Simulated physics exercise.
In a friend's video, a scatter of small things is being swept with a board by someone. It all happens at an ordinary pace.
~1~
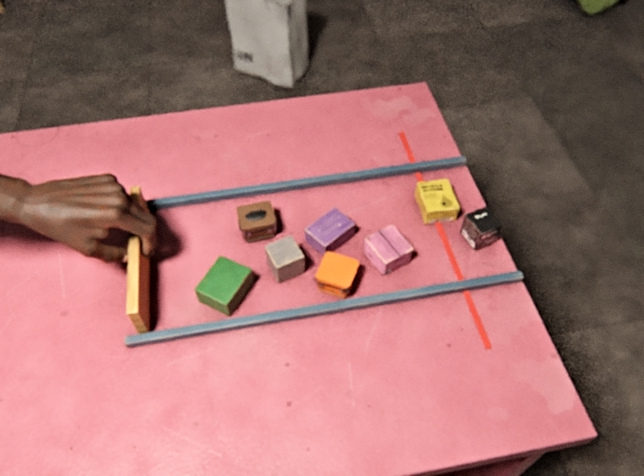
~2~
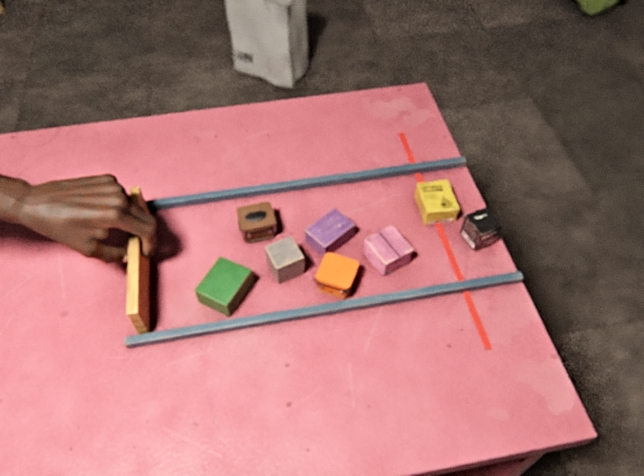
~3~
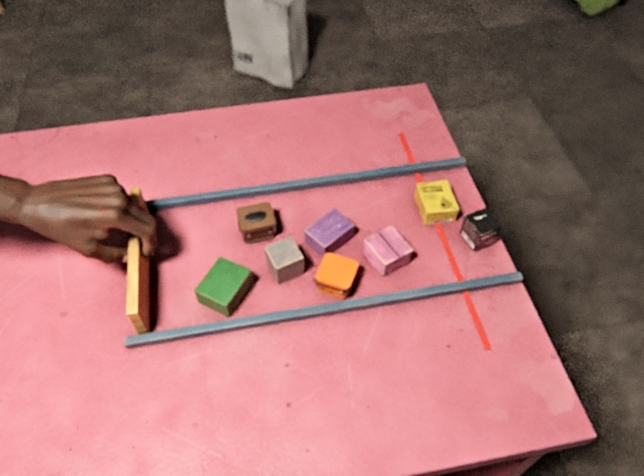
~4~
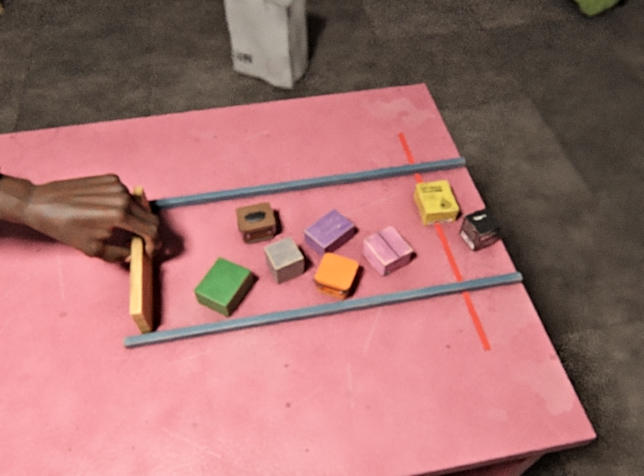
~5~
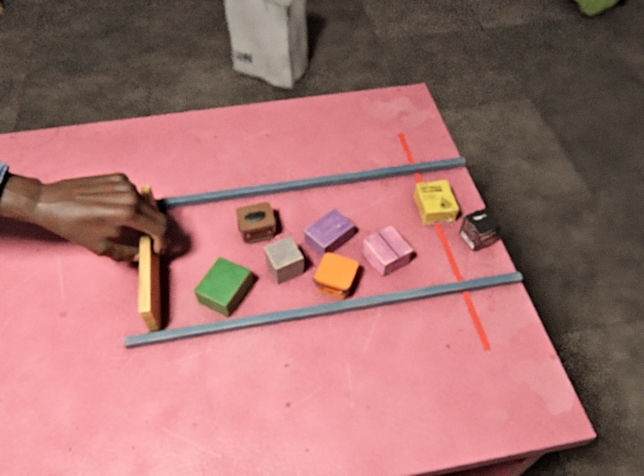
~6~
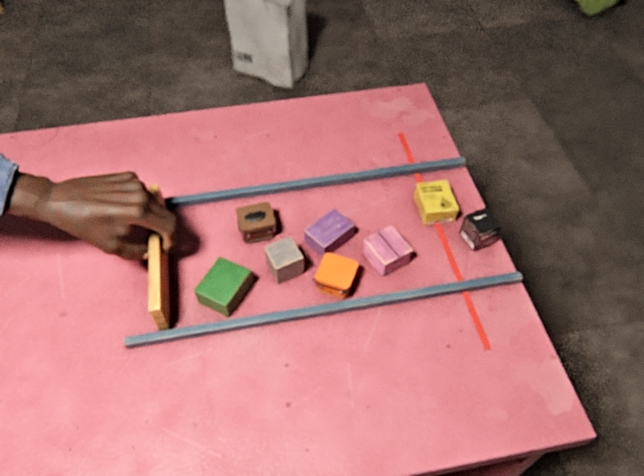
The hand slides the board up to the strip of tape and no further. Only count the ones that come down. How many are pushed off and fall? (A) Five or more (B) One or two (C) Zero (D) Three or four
D.
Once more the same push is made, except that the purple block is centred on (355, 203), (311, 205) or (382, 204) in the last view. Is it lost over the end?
Going place by place, the purple block sits tight; sits tight; sits tight.
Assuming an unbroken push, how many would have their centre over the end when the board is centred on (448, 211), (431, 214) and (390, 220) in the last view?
Per position: 5 / 3 / 0.
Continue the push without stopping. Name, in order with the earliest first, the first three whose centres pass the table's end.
It goes the black box, followed by the yellow box, and then the pink box.
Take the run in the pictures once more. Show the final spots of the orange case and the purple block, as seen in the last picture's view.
The orange case at (505, 248), the purple block at (471, 184).
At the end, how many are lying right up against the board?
It is in contact with 2.
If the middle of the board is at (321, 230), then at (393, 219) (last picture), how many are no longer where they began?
Tally: 6; 8.
A little later, none off yet; black box at rest near (480, 230); yellow box at rest near (436, 202); pink box at rest near (387, 251).
Next, none off yet; black box at rest near (480, 230); yellow box at rest near (436, 202); pink box shifted about its own width near (412, 237).
Later still, none off yet; black box shifted about its own width near (507, 233); yellow box shifted about its own width near (467, 193); pink box shifted well along near (475, 225).
When it is over, the number that fall off is three or four; down, pink box, yellow box and black box.
